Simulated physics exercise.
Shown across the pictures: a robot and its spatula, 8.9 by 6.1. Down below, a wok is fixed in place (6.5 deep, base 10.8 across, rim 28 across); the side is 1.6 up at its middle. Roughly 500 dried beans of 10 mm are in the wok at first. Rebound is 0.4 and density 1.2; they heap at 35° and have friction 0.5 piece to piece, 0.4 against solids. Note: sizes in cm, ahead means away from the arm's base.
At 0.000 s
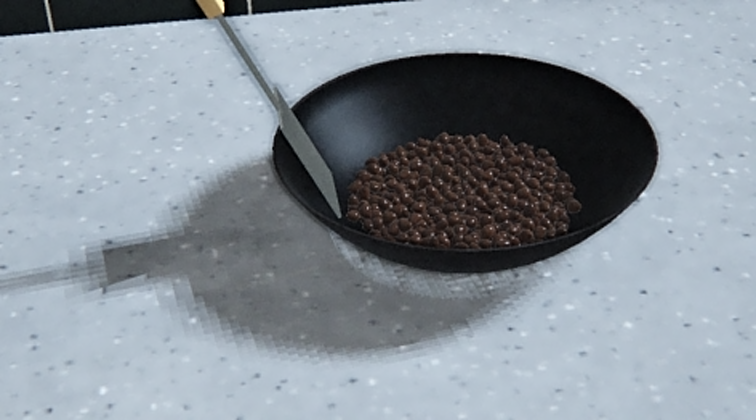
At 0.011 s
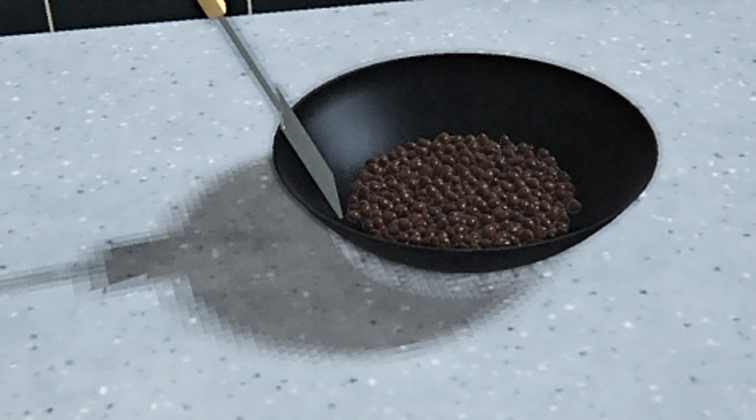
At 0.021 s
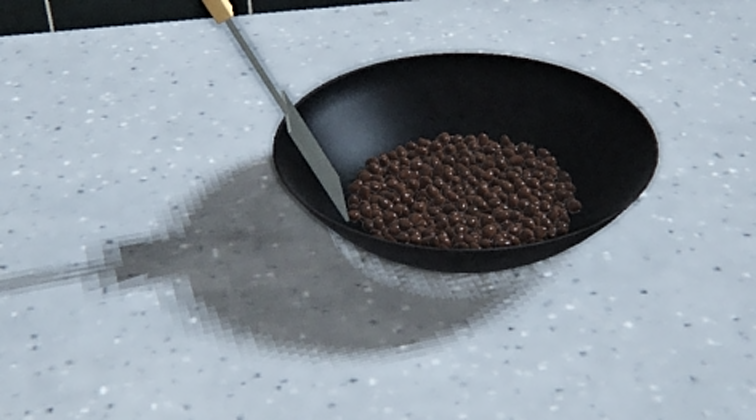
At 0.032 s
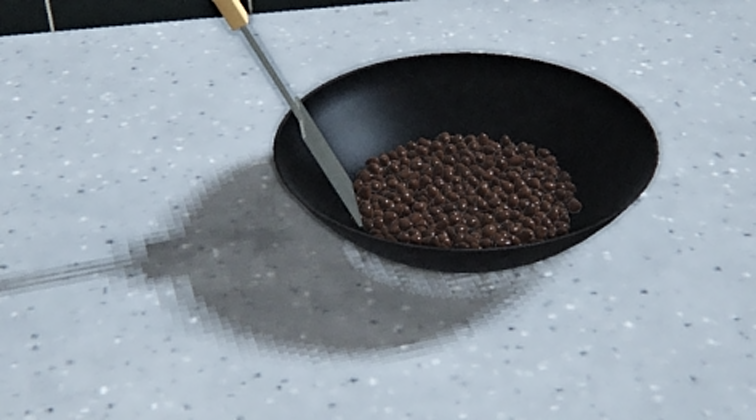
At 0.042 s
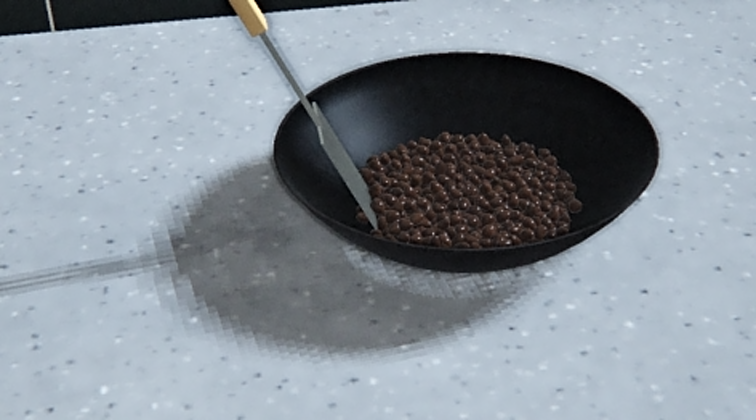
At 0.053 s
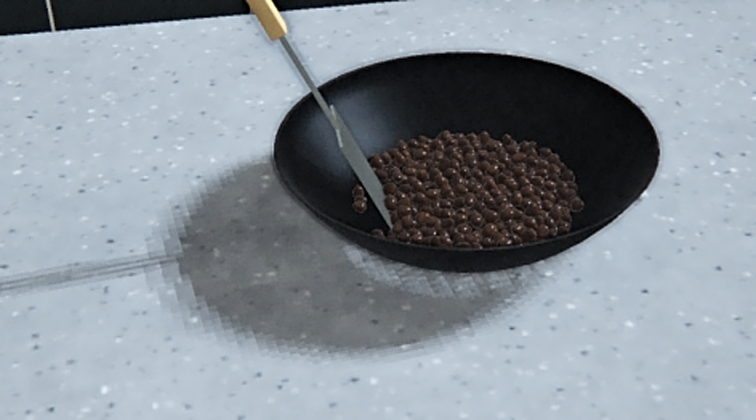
In this clip, a metal spatula with a light wooden handle moves slowly rightward inside a black wok on a speckled countertop, pressing into the left edge of a pile of dark brown beans, which shifts slightly.
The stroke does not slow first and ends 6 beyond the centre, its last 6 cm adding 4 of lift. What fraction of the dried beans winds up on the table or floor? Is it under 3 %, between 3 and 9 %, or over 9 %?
It is between 3 and 9 %.
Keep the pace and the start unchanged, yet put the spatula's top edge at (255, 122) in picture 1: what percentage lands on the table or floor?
Near 5 in a hundred.
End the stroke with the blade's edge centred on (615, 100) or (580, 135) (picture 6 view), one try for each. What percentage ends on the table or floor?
First try about 25 percent, second about 15 percent.
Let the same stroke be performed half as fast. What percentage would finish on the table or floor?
The share on the table or floor would be about 0 percent.
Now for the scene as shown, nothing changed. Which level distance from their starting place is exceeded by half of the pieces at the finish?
I'd guess close to 4 centimetres.
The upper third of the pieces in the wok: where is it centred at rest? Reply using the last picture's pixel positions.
Pixel estimate: About (572, 160).
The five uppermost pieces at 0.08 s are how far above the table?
They are near 5 cm up.
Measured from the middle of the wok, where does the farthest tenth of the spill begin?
60 cm.
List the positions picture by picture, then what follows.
The spatula top edge at (278, 107), sloping 65°; upper third of the load around (461, 188), from x 355 to 575, top at y 140; 500 in the wok, in the first picture.
The spatula top edge at (279, 107), sloping 65°; upper third of the load around (461, 188), from x 355 to 575, top at y 140, in the second picture.
The spatula top edge at (286, 110), sloping 65°; upper third of the load around (462, 188), from x 355 to 575, top at y 140, in the third picture.
The spatula top edge at (300, 116), sloping 65°; upper third of the load around (462, 188), from x 355 to 575, top at y 140, in the fourth picture.
The spatula top edge at (318, 122), sloping 65°; upper third of the load around (457, 187), from x 360 to 575, top at y 140, in the fifth picture.
The spatula top edge at (336, 125), sloping 65°; upper third of the load around (463, 185), from x 360 to 575, top at y 135; 500 in the wok, in the sixth picture.
After 0.08 s, sloping 65°, highest piece 6 above the table; 500 in the wok.
After 0.12 s, sloping 65°, highest piece 8 above the table; 500 in the wok.
After 0.33 s, sloping 65°, highest piece 8 above the table; 475 in the wok, 15 on the table or floor, 10 on the blade or in flight.
After 1.38 s, sloping 65°, highest piece 7 above the table; 475 in the wok, 25 on the table or floor.
In the end, 475 in the wok, 25 on the table or floor. That is 5 % on the table or floor.
